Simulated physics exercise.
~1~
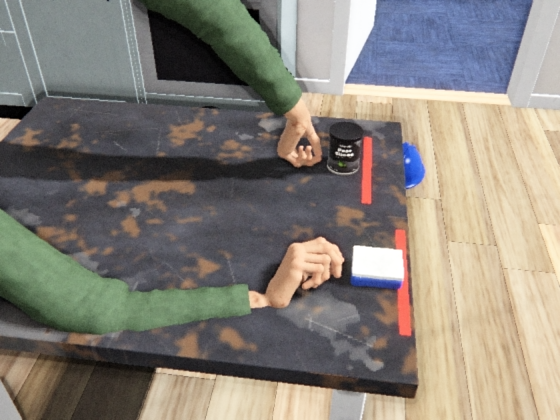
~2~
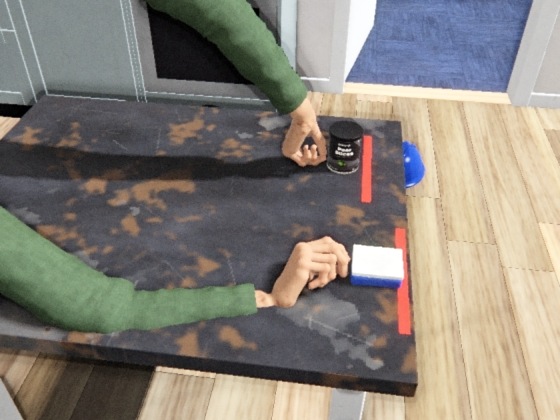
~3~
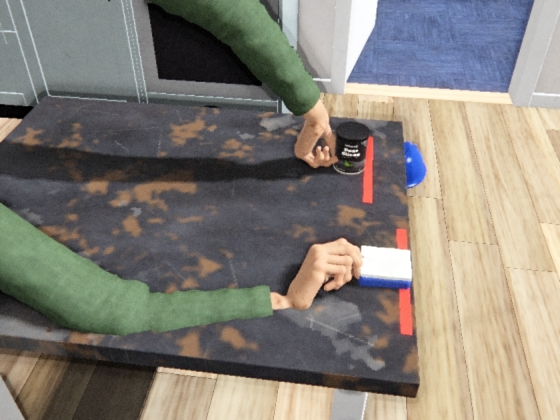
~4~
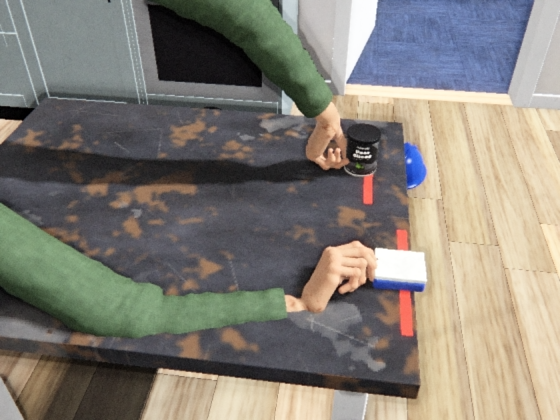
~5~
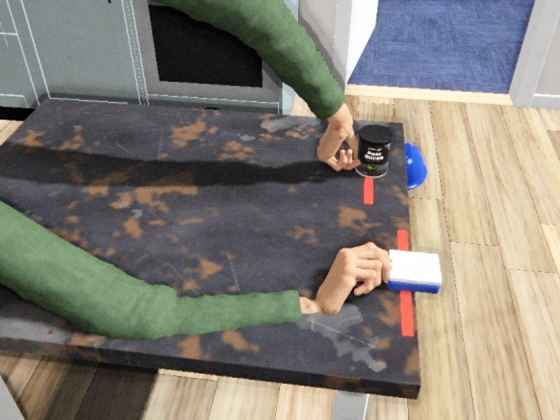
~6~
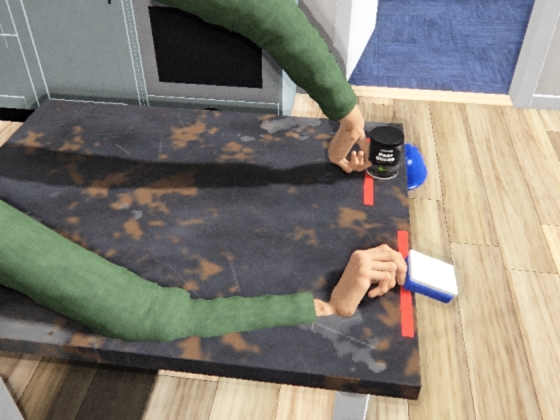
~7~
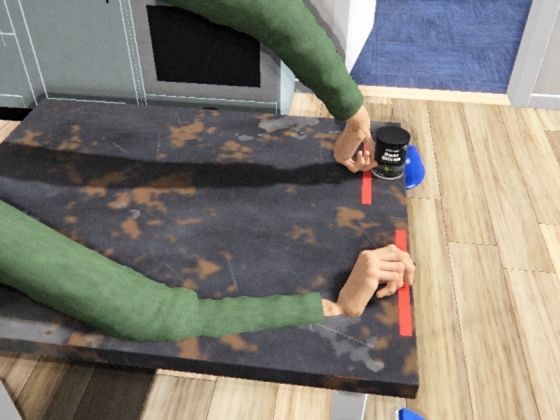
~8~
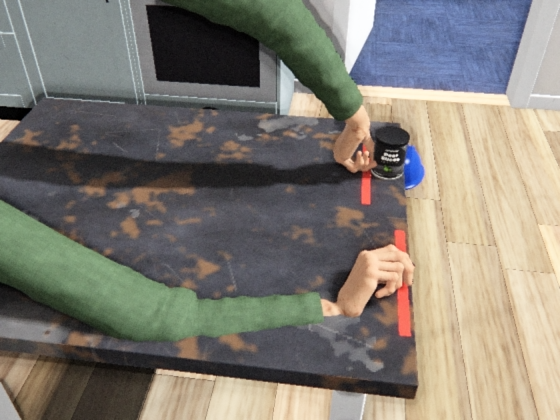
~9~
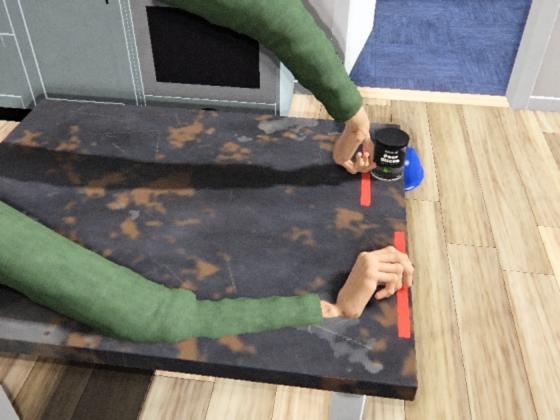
Two hands push a blue-and-white sponge off the table edge and a black pot near it.
